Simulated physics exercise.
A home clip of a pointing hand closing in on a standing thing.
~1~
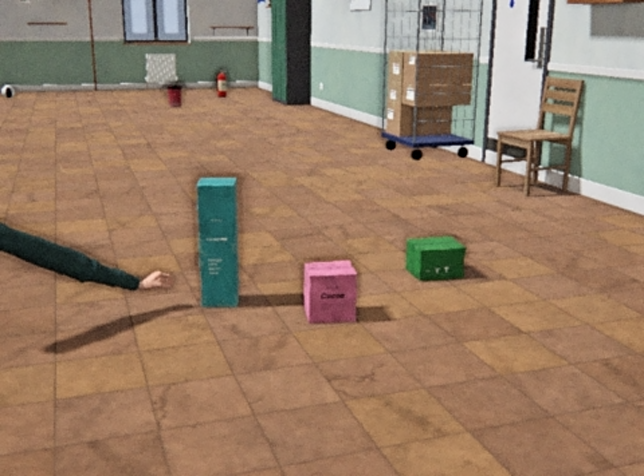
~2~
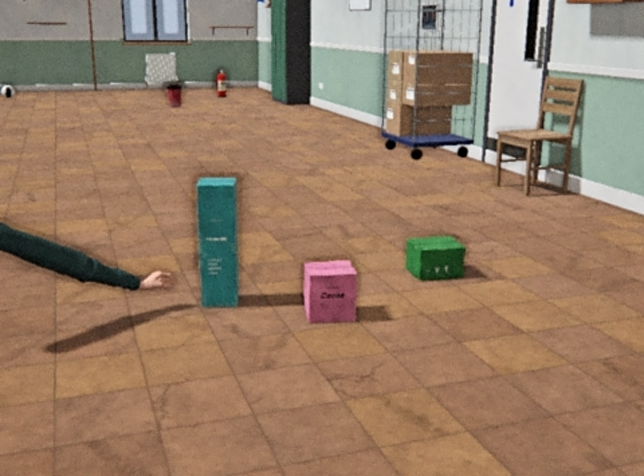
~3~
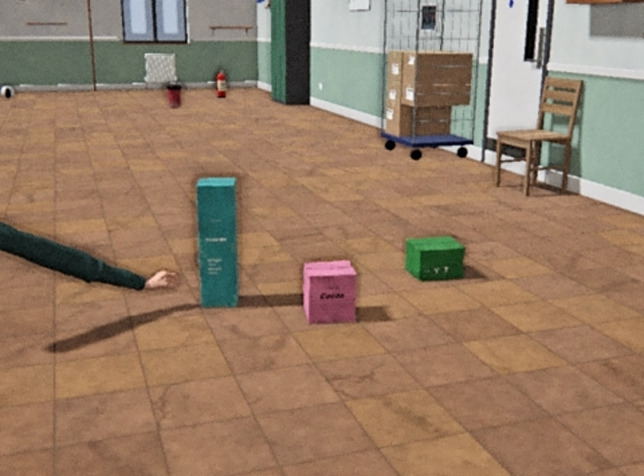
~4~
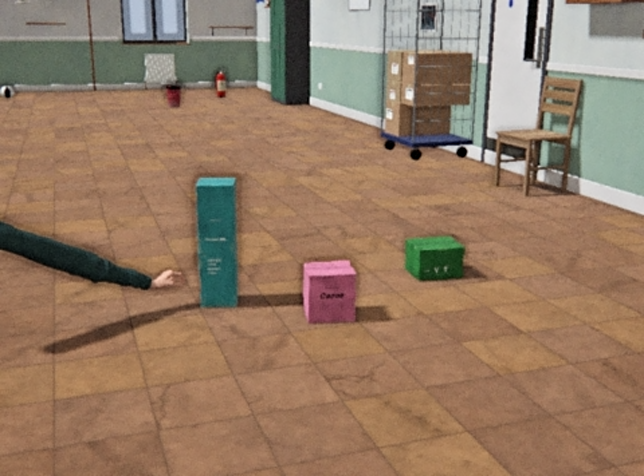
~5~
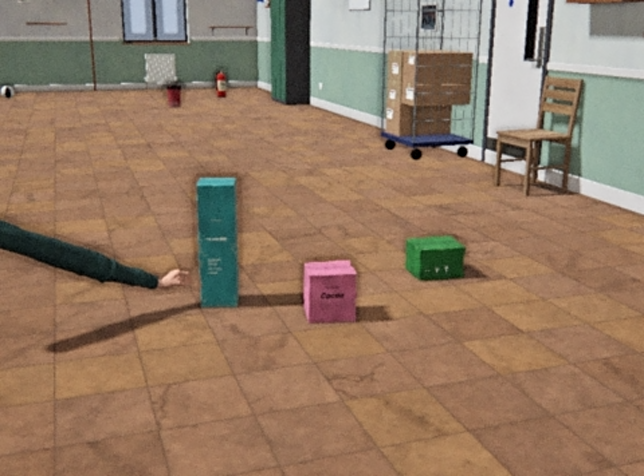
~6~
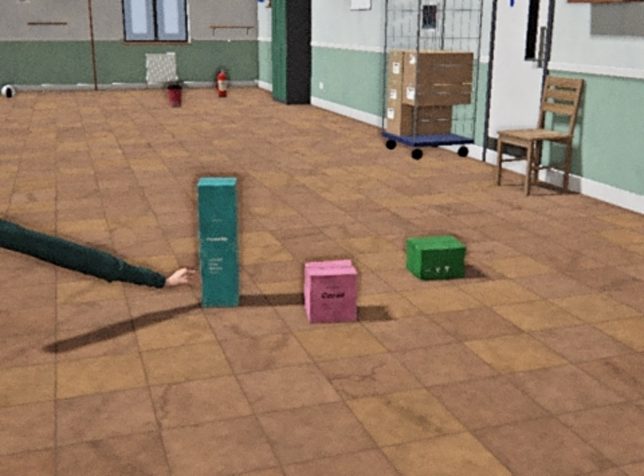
The footage shows a tall turquoise box standing on a tiled floor beside a pink box and a green box, while a hand on a dark-sleeved arm at left moves slightly rightward toward the turquoise box, which stays still.
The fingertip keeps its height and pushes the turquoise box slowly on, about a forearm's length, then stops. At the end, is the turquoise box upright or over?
The turquoise box keeps standing.
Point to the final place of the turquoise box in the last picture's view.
Around (284, 239).
Then, 0.40 s on from there, turquoise box shifted a little near (239, 241).
Then, 0.80 s on from there, turquoise box shifted about its own width near (263, 240).
In the end, moved from the start, turquoise box. At the end, from the last picture's camera, turquoise box near (284, 239).
